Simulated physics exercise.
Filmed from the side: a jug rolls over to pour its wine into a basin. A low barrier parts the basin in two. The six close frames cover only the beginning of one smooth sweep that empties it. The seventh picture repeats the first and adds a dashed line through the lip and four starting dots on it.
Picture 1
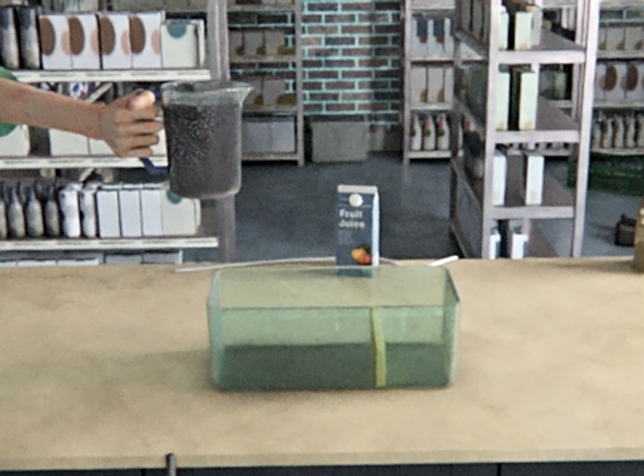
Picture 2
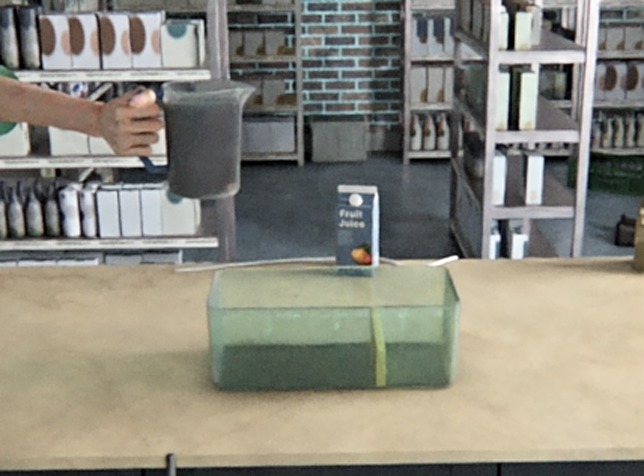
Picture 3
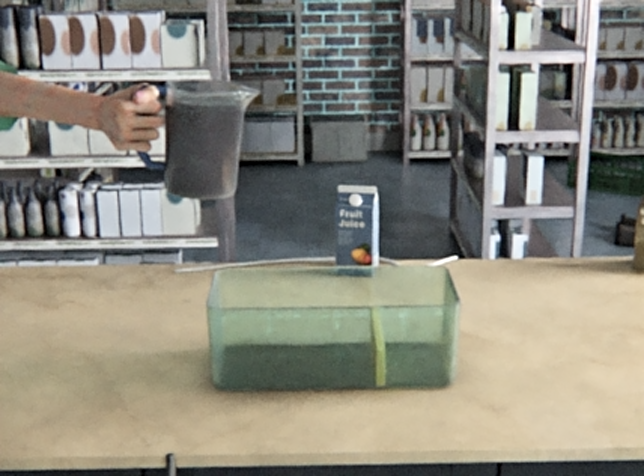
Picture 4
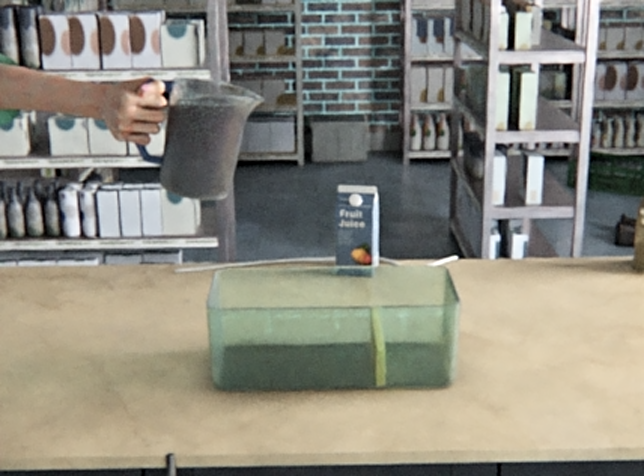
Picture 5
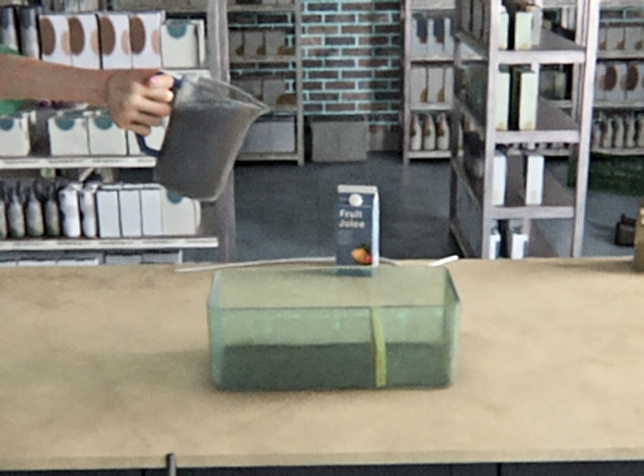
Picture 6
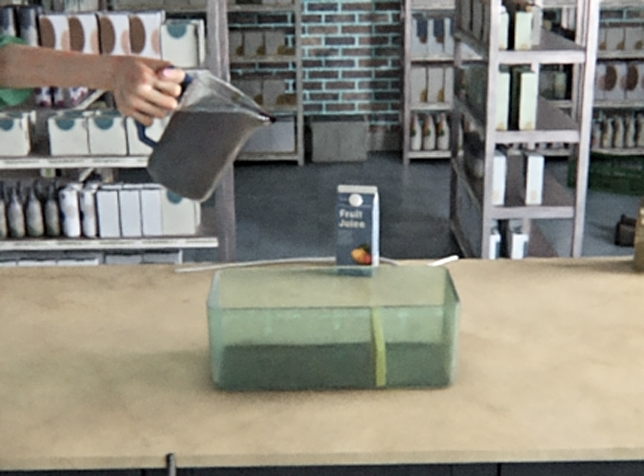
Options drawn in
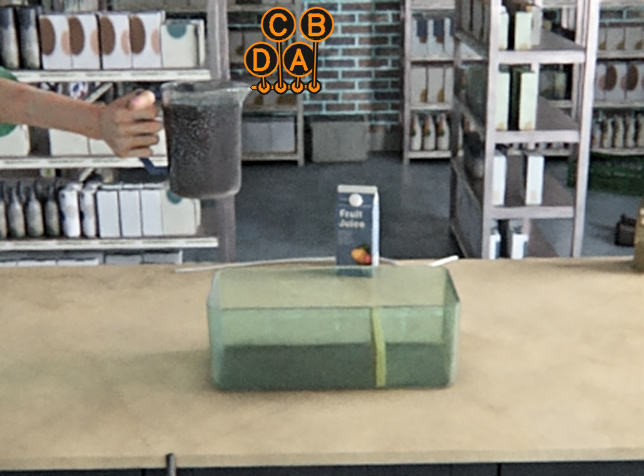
A hand holds a jug of dark liquid above a basin and gradually tilts it right.
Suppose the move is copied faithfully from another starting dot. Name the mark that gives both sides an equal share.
Place A does it best.
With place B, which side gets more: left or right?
More ends on the right.
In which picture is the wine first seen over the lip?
In picture 6.
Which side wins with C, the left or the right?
More ends on the left.
On the marked copy, A at (297, 86); B at (314, 86); C at (280, 87); D at (264, 87).
If A is chosen, about 50 % ends left of the wall and 48 % right of it.
If B is chosen, about 15 % ends left of the wall and 83 % right of it.
If C is chosen, about 85 % ends left of the wall and 8 % right of it; 7 % is lost outside.
If D is chosen, about 92 % ends left of the wall and 4 % right of it; 4 % is lost outside.
